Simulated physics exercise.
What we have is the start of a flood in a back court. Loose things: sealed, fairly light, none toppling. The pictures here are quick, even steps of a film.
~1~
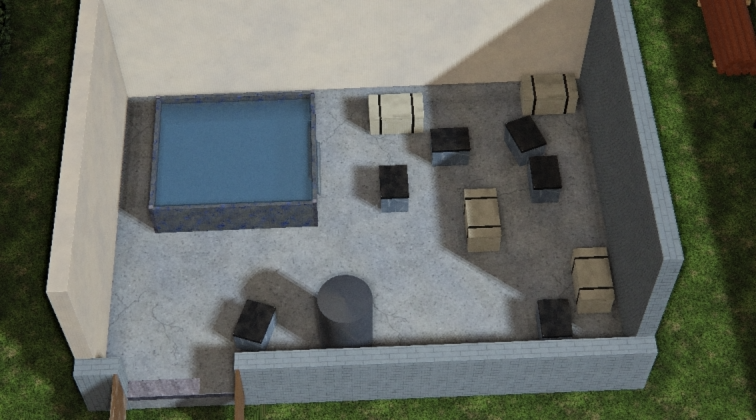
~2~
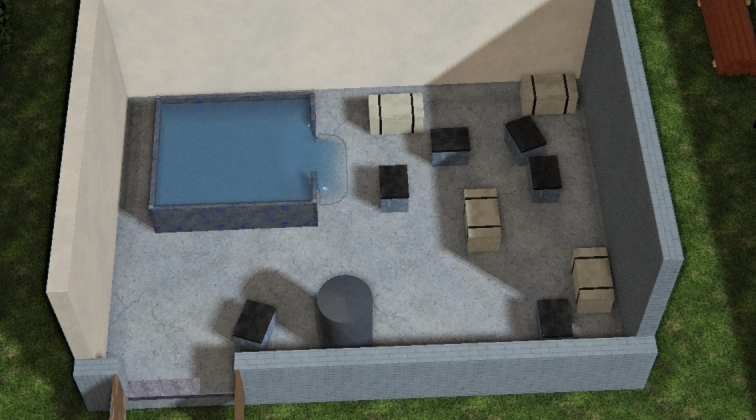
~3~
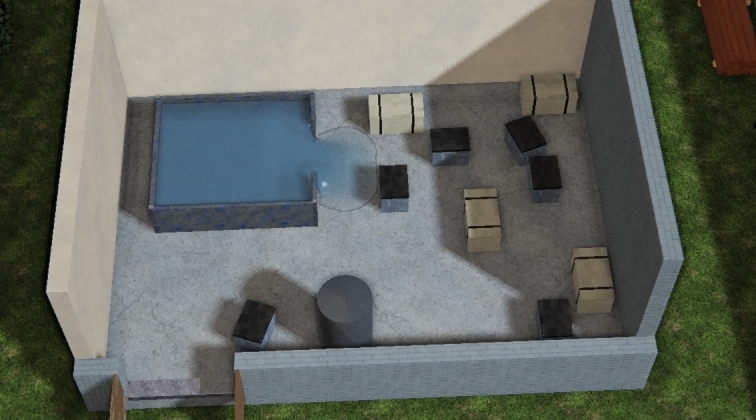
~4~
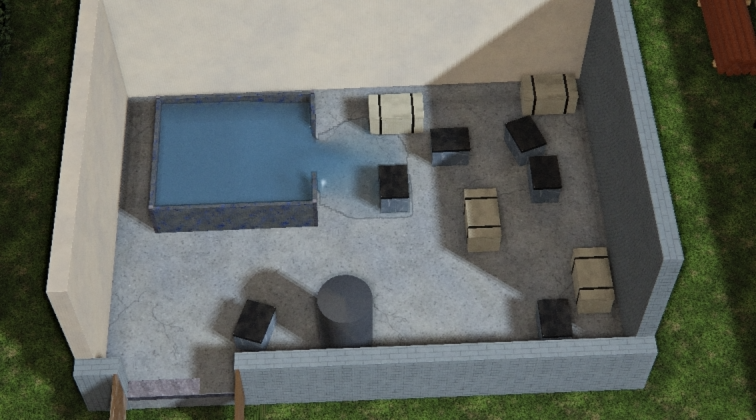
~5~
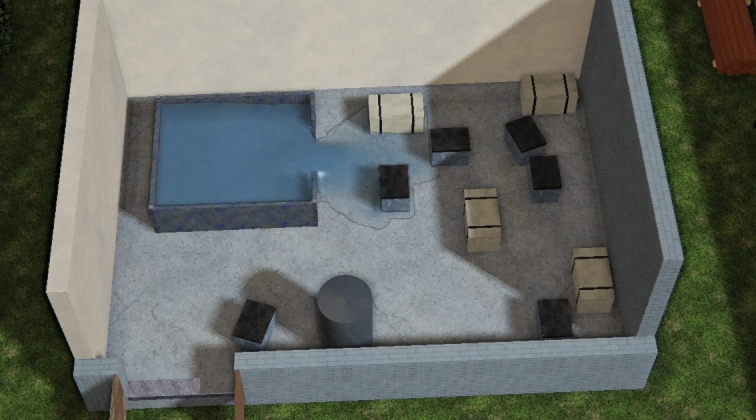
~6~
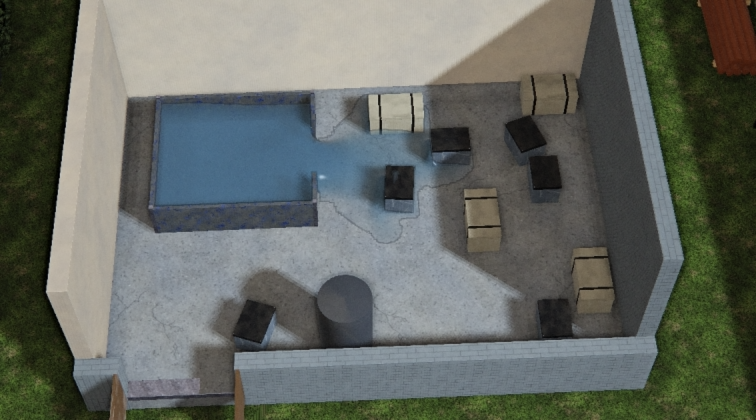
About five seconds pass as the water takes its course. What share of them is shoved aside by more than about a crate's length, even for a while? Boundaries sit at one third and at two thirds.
Midway band.
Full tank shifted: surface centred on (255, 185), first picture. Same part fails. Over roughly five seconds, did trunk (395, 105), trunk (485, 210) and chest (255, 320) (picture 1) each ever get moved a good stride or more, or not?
The three, one by one: Short of that, past that mark and short of that.
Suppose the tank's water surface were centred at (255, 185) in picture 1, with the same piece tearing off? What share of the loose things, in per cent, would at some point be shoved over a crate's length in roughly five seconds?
About 70 per cent.
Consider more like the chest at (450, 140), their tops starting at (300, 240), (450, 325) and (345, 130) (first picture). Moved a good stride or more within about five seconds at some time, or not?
The first sits tight, the second sits tight, the third travels far.
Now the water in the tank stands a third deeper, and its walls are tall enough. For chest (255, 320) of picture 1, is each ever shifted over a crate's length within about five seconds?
Answer: It came up short.
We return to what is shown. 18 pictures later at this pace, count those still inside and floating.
By my tally, 4.
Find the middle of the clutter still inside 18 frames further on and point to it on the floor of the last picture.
(500, 205).
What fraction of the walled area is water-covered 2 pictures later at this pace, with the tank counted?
That works out to about 30 in a hundred.
A moment on, 0 of 10 are well off their spots; 0 afloat.
Next, 3 of 10 are well off their spots; 0 afloat.
Later, 5 of 10 are well off their spots; 4 afloat.
In the end, 4 of 10 are well off their spots, and 5 have been at some point; 5 afloat.
